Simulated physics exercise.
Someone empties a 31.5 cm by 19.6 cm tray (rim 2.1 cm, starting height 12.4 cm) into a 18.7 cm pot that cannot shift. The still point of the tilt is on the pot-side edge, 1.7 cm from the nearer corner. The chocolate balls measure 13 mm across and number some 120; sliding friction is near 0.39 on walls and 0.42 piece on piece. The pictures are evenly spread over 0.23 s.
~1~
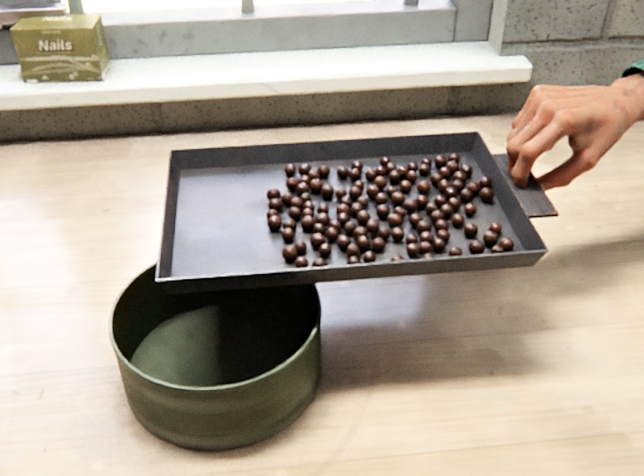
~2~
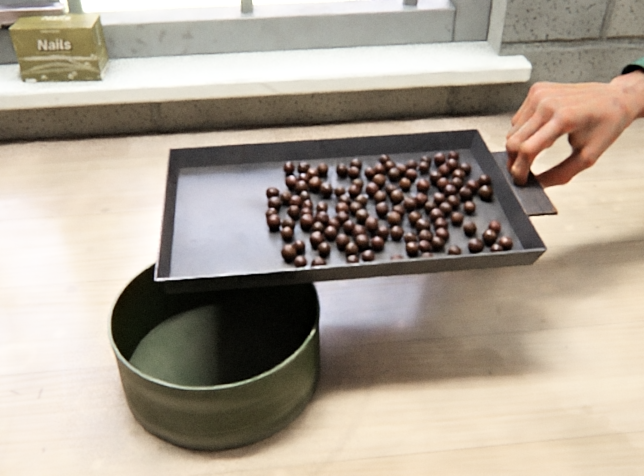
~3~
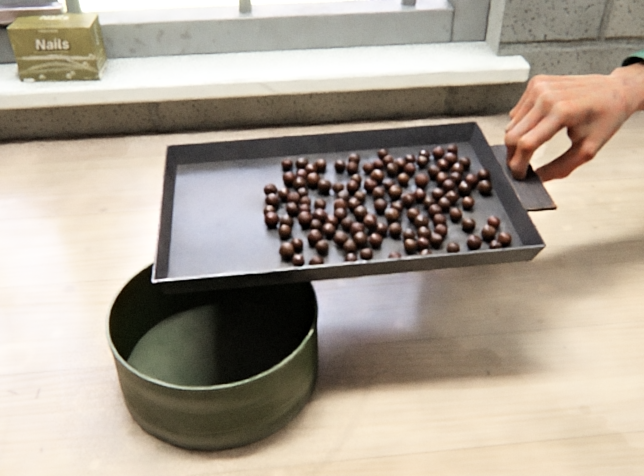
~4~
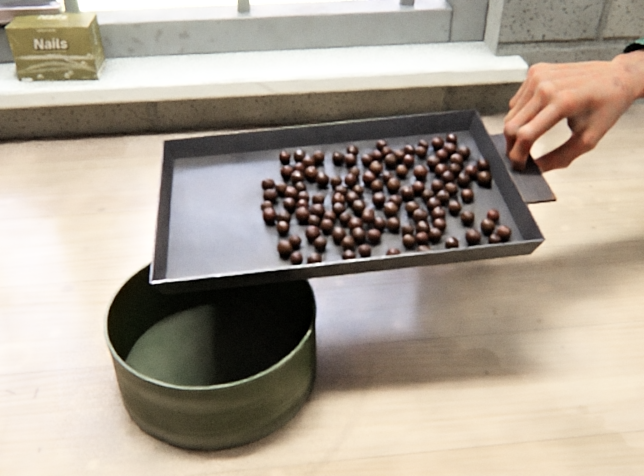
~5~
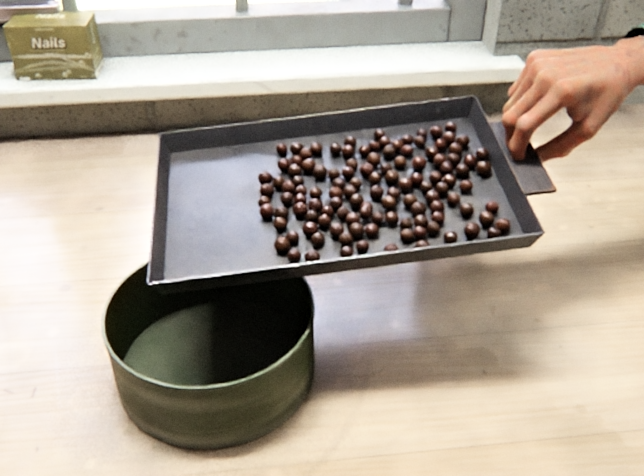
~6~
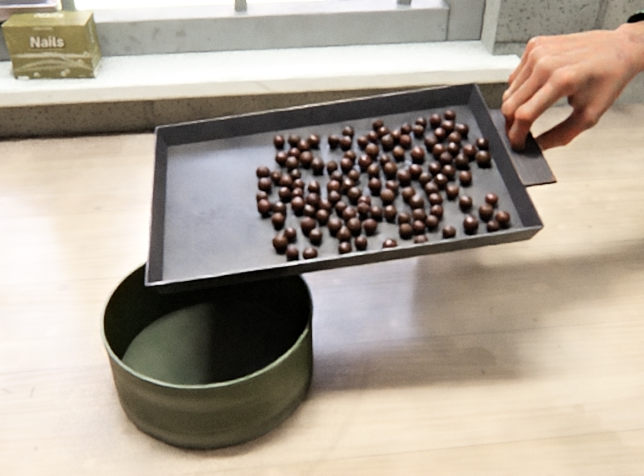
A hand slowly raises the right side of a dark tray holding brown balls.
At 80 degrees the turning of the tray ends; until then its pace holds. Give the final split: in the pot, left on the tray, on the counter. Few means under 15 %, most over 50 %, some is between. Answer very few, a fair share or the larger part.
Pot: The larger part, tray: Very few, counter: A fair share.
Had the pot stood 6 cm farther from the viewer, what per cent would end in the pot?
Then about 0 per cent.
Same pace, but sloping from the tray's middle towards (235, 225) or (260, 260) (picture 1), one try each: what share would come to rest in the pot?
About 40 and 75 per cent.
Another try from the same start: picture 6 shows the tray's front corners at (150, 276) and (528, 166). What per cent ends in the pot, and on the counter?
Pot 40, counter 60.
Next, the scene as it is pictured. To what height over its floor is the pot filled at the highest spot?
Roughly 2.5 cm.
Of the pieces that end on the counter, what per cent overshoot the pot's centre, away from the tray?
About 80 per cent.
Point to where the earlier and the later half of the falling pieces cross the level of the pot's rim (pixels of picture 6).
First near (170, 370), later near (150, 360).
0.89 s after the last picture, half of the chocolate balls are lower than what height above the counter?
Roughly 20 cm.
Then, 0.54 s after the last picture, tilt 44 degrees; the tray holds 100 %, the pot 0 %.
Then, 0.89 s after the last picture, tilt 65 degrees; the tray holds 100 %, the pot 0 %.
Then, 1.34 s after the last picture, tilt 80 degrees; the tray holds 50 %, the pot 20 %.
In the end, pot 70 %, tray 0 %, counter 30 %.
